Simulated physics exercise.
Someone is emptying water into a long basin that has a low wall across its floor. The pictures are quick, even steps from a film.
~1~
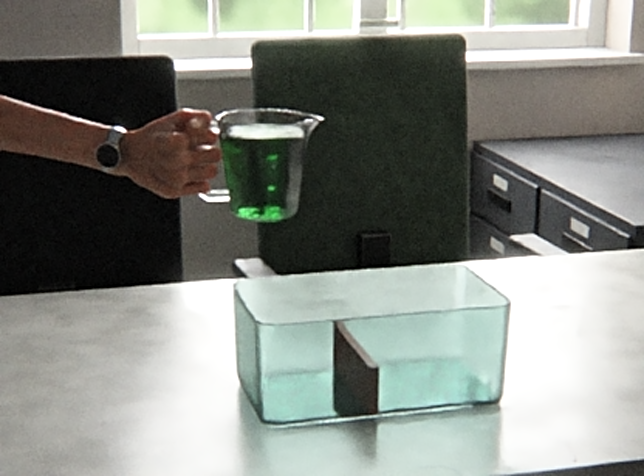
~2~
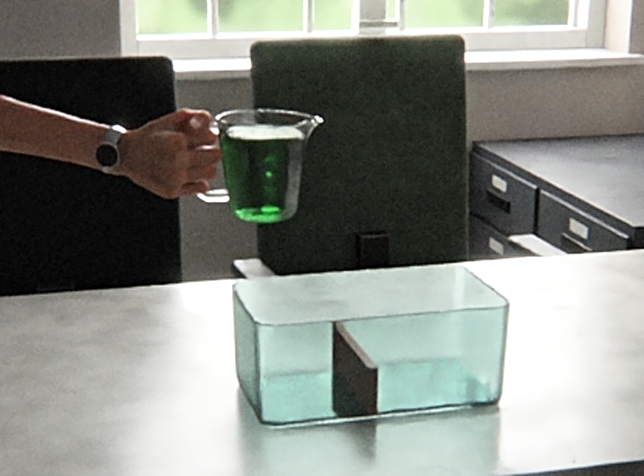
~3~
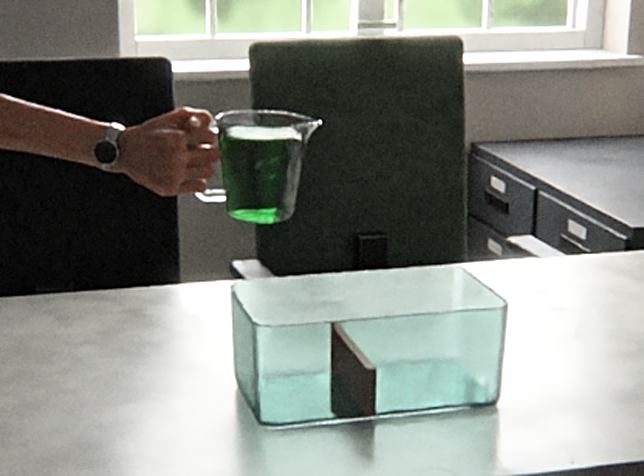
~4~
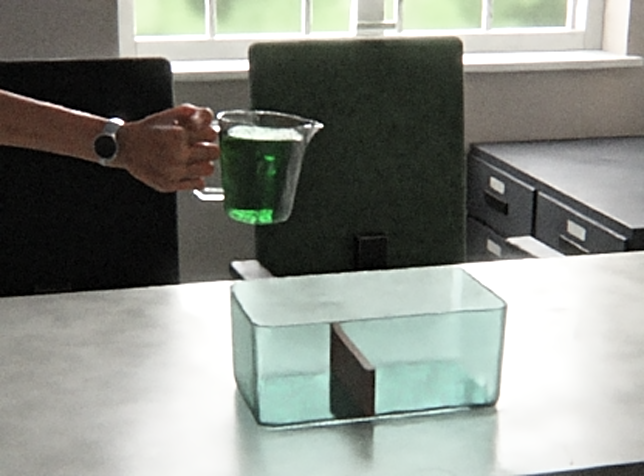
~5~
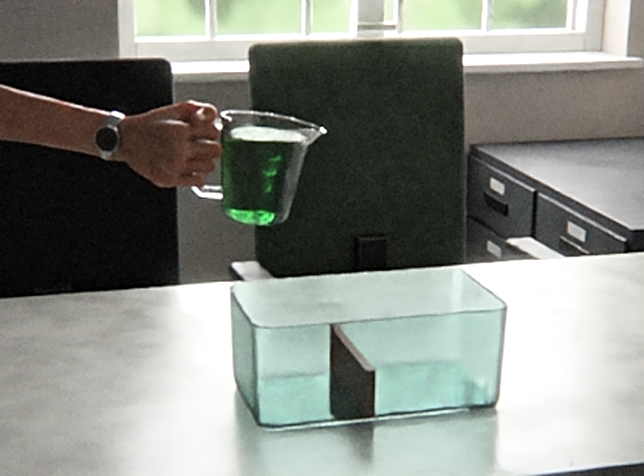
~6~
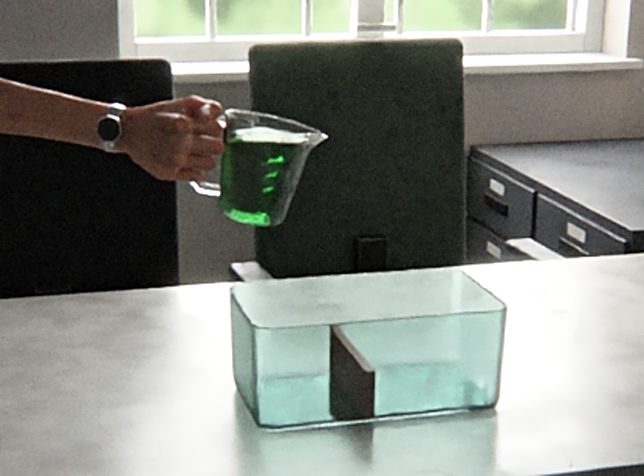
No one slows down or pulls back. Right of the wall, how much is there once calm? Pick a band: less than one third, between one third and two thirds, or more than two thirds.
It is more than two thirds.
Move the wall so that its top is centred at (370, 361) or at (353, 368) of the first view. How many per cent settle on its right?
Note: Roughly 65 % in case one, 85 % in case two.
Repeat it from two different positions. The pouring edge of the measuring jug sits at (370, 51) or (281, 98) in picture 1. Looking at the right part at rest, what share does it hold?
Result, first then second: About 90 % and about 15 %.
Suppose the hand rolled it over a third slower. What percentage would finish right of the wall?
Close to 85 in a hundred.
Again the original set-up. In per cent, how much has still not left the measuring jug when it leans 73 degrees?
Near 70 %.
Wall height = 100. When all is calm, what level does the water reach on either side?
The left side sits at 10 per cent and the right side at 30.
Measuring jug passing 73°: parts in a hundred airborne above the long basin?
Share: Approx. 25 %.
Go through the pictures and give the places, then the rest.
Tilt 0°; pouring edge (322, 117); surface from (221, 134) to (305, 131); the long basin's rim runs from (245, 304) to (488, 285); the wall's top is at (355, 345), in the first frame.
Tilt 1°; pouring edge (321, 119); surface from (221, 134) to (304, 132), in the second frame.
Tilt 2°; pouring edge (321, 121); surface from (221, 134) to (303, 133), in the third frame.
Tilt 5°; pouring edge (322, 124); surface from (222, 134) to (304, 134), in the fourth frame.
Tilt 8°; pouring edge (325, 129); surface from (223, 136) to (307, 136), in the fifth frame.
Tilt 13°; pouring edge (327, 135); surface from (226, 138) to (312, 137), in the sixth frame.
A moment on, the measuring jug is tipped part way and 70 per cent is still to pour, 0 is left of the wall and 7 right of it.
Next, the measuring jug is tipped right over and 13 per cent is still to pour, 4 is left of the wall and 62 right of it.
Then the measuring jug is tipped right over and 0 per cent is still to pour, 18 is left of the wall and 80 right of it.
Later the measuring jug is tipped right over and 0 per cent is still to pour, 19 is left of the wall and 80 right of it.
Finally, 19 per cent lies left of the wall, 80 right of it and 1 outside.
